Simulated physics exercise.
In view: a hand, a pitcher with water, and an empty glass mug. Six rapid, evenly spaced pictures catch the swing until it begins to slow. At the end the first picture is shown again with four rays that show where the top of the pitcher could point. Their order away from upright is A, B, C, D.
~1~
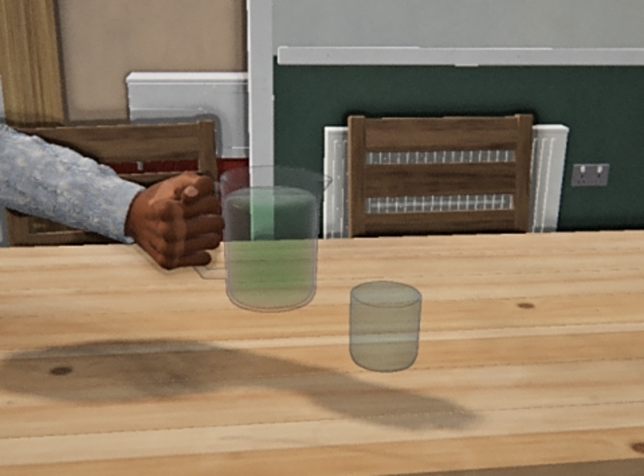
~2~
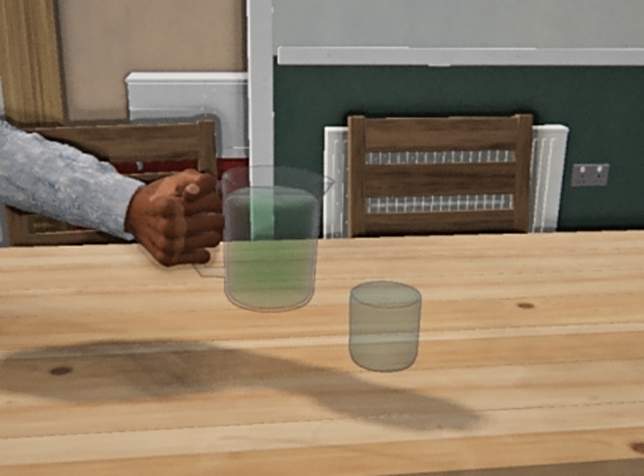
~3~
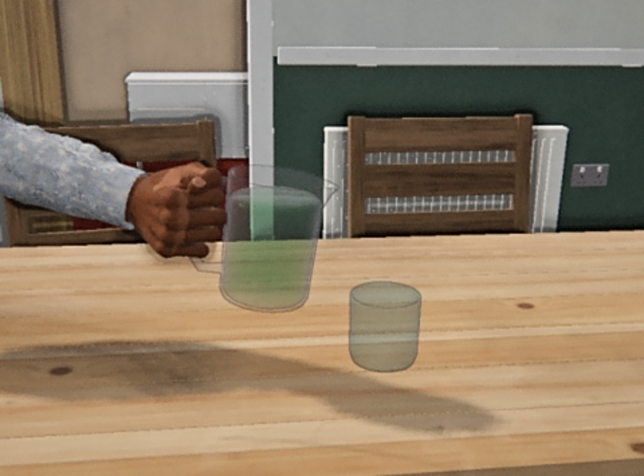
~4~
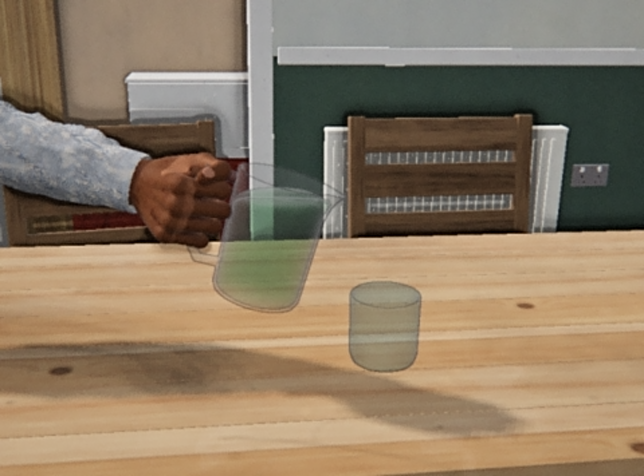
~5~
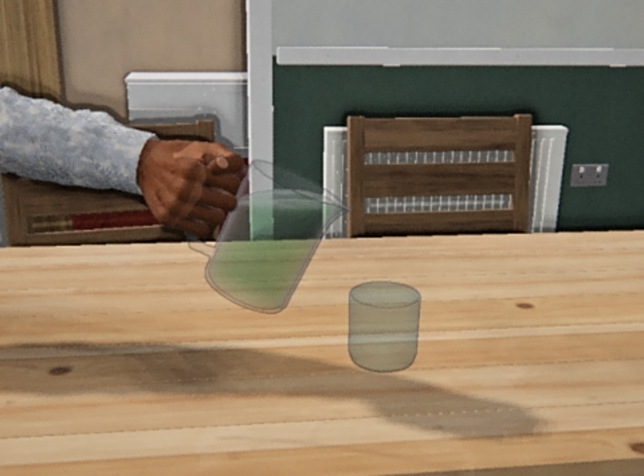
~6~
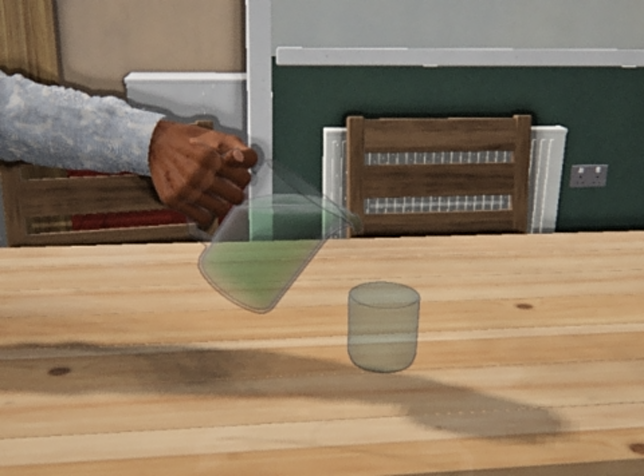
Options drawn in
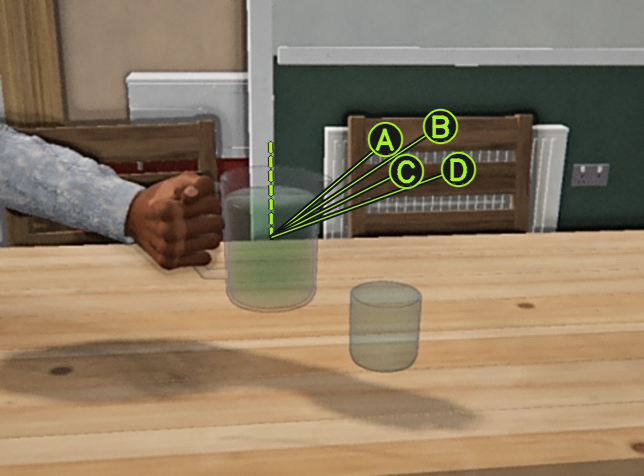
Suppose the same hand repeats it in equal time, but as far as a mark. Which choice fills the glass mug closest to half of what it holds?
Take A.
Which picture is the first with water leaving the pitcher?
Picture 6.
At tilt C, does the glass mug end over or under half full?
Over half.
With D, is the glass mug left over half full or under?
Over half.
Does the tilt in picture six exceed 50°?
No, it does not.
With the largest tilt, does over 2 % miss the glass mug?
Yes, it does.
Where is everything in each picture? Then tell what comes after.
Upright, lip at (331, 179); rim of the glass mug round (386, 293); nothing has left yet, in the first picture.
Upright, lip at (333, 181); nothing has left yet, in the second picture.
Tipped about 7°, lip at (337, 186); nothing has left yet, in the third picture.
Tipped about 15°, lip at (343, 196); nothing has left yet, in the fourth picture.
Tipped about 25°, lip at (349, 208); nothing has left yet, in the fifth picture.
Tipped about 36°, lip at (351, 223); water is over the lip, down to (358, 229), in the sixth picture.
On the marked copy, A at (373, 151); B at (425, 135); C at (390, 177); D at (442, 174).
With A, the glass mug ends with about 50 % of what it can hold.
With B, the glass mug ends with about 70 % of what it can hold.
With C, the glass mug ends with about 84 % of what it can hold; 5 % of the water is spilt.
With D, the glass mug ends with about 90 % of what it can hold; 14 % of the water is spilt.
